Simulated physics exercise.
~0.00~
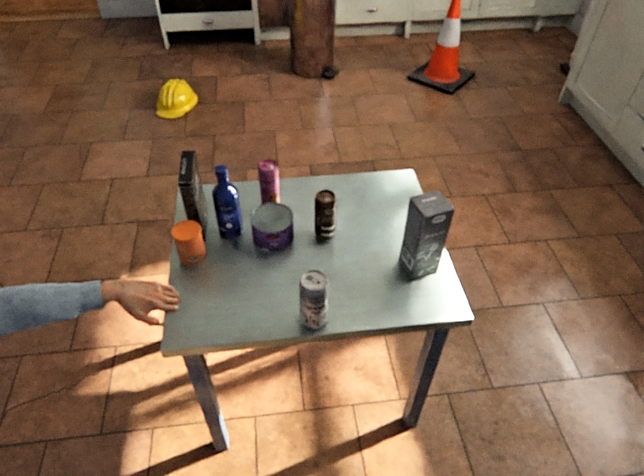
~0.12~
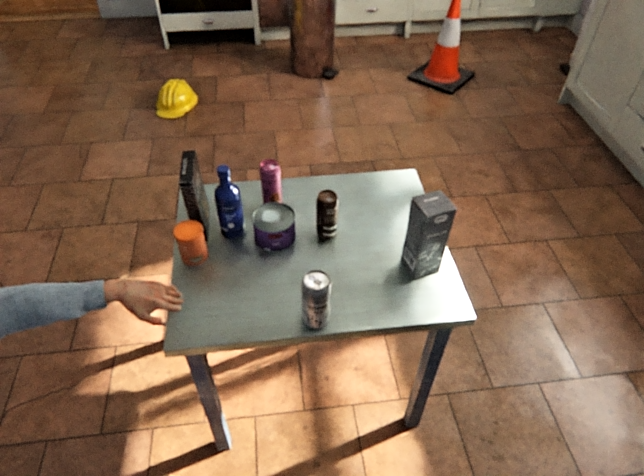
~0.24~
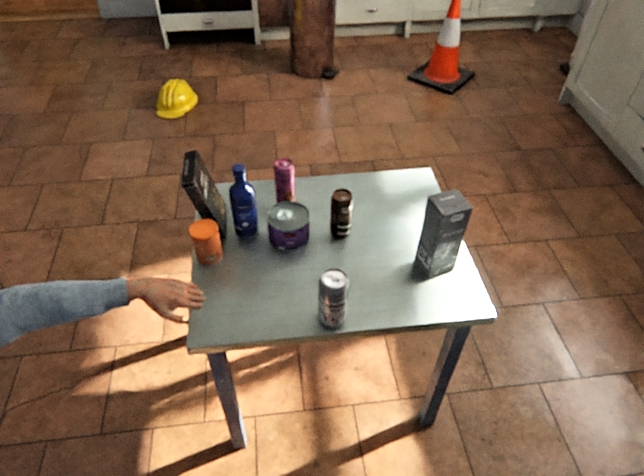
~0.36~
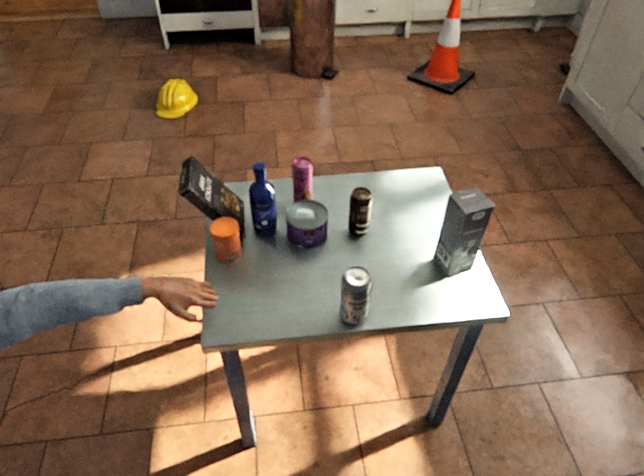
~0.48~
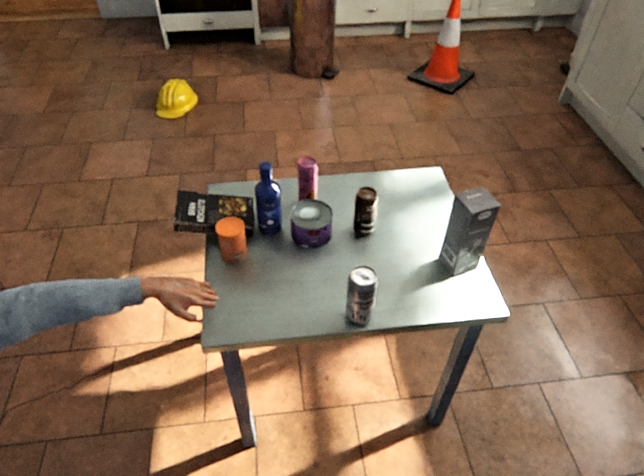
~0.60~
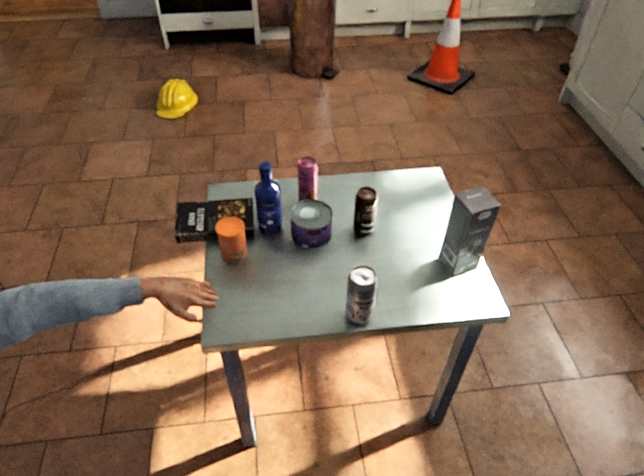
A small side table slides to the right across a tiled floor, with a hand in a blue-grey sleeve at its left edge. On top stand a blue bottle, an orange tin, a purple tub, several cans, a grey carton and a tall black packet. As the table moves, the black packet starts to lean left, then tilts further while everything else rides along upright. The table comes to a stop and the packet drops onto its side. It ends lying at the back left corner, jutting past the edge, with the other items still standing.
